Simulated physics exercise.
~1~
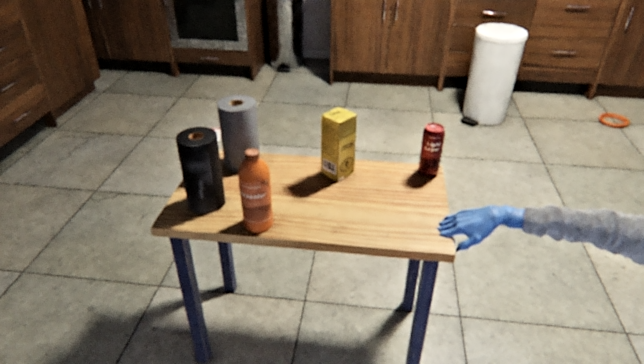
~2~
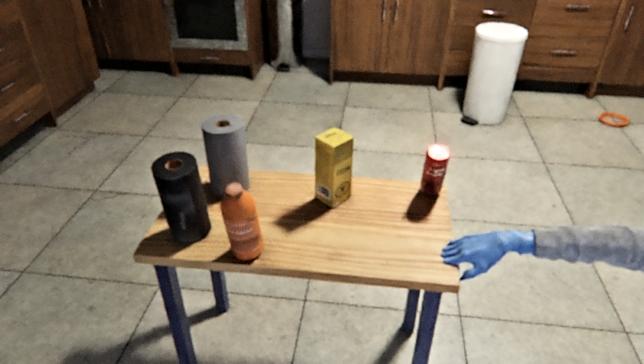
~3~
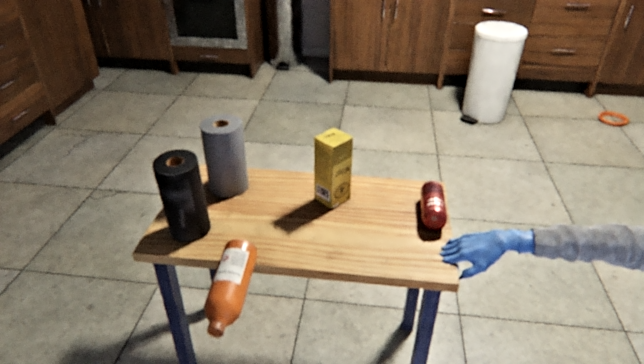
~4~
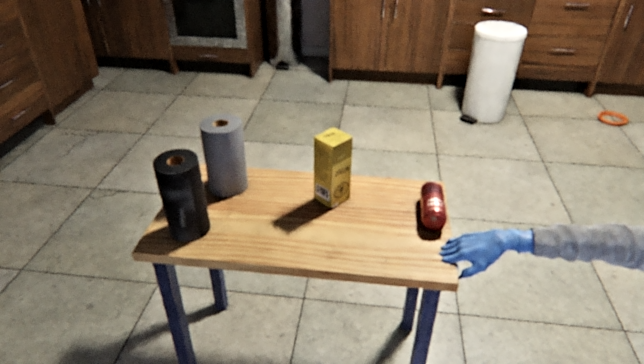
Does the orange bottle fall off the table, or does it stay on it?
The orange bottle falls off the front of the table, while the black roll and the toppled red can stay on it.
